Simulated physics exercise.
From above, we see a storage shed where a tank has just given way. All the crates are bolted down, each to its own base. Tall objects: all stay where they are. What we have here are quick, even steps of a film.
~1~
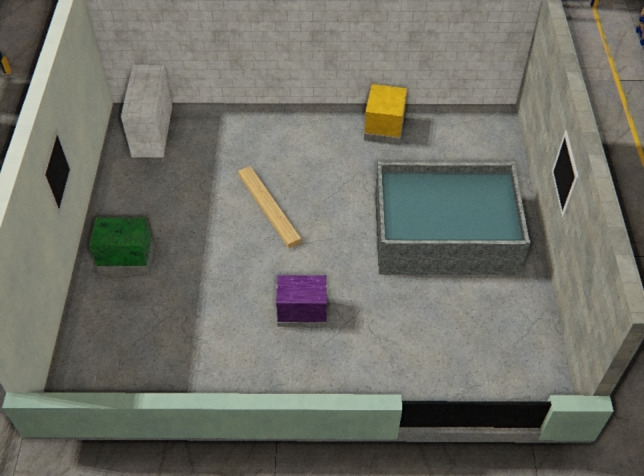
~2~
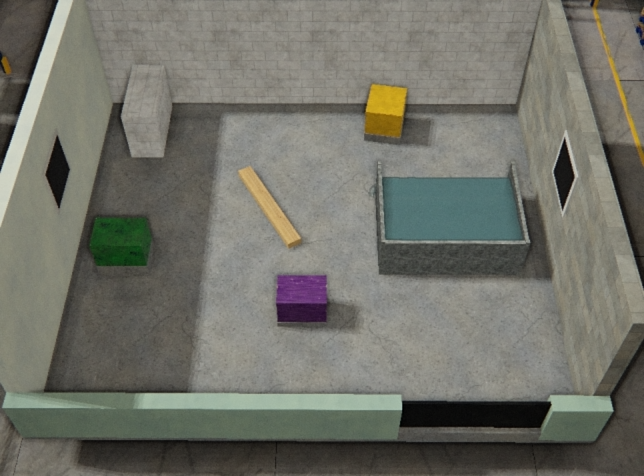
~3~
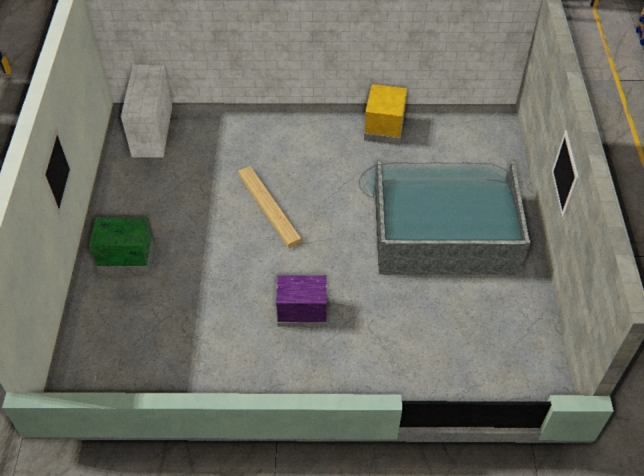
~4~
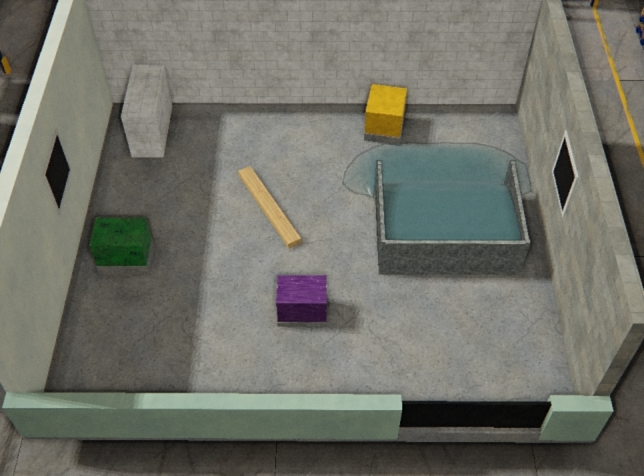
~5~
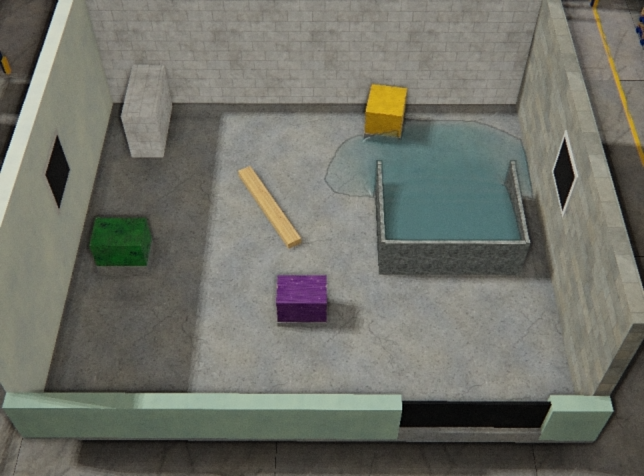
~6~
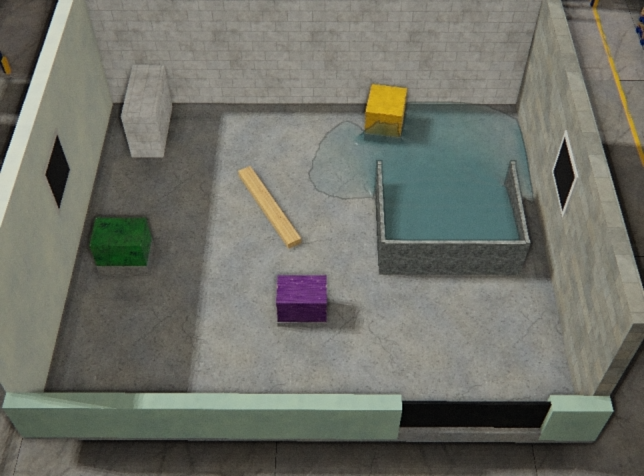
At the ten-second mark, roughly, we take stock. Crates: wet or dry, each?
One by one: Yellow crate: Touched; purple crate: Untouched; green crate: Untouched.
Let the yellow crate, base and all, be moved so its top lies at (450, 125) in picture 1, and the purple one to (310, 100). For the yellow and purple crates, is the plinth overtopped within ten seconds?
My reading: The yellow one is flooded, the purple one is flooded.
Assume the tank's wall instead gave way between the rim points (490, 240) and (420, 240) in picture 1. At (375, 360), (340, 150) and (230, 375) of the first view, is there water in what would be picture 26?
Read off point by point, the answer is soaking, not soaked, soaking.
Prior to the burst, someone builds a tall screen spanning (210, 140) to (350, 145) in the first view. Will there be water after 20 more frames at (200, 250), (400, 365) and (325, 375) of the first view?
In that order: No water, clear, no water.
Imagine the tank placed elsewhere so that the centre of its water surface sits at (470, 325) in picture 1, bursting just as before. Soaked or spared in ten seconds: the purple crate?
Purple crate: Flooded.
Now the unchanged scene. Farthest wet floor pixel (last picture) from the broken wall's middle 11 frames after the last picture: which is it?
I'd put it around (176, 107).
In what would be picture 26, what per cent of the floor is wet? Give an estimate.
Around 40 in a hundred.
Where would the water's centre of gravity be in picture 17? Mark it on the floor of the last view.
It is around (426, 160).
A moment on, water covers 20 % of the floor; the yellow crate water round its plinth, the purple crate not reached, the green crate not reached.
Next, water covers 25 % of the floor; the yellow crate water round its plinth, the purple crate not reached, the green crate not reached.
Then, water covers 40 % of the floor; the yellow crate water round its plinth, the purple crate not reached, the green crate not reached.
Later, water covers 75 % of the floor; the yellow crate water round its plinth, the purple crate water round its plinth, the green crate water round its plinth.
In the end, water covers 95 % of the floor; the yellow crate was topped, the purple crate stayed above the water, the green crate stayed above the water.
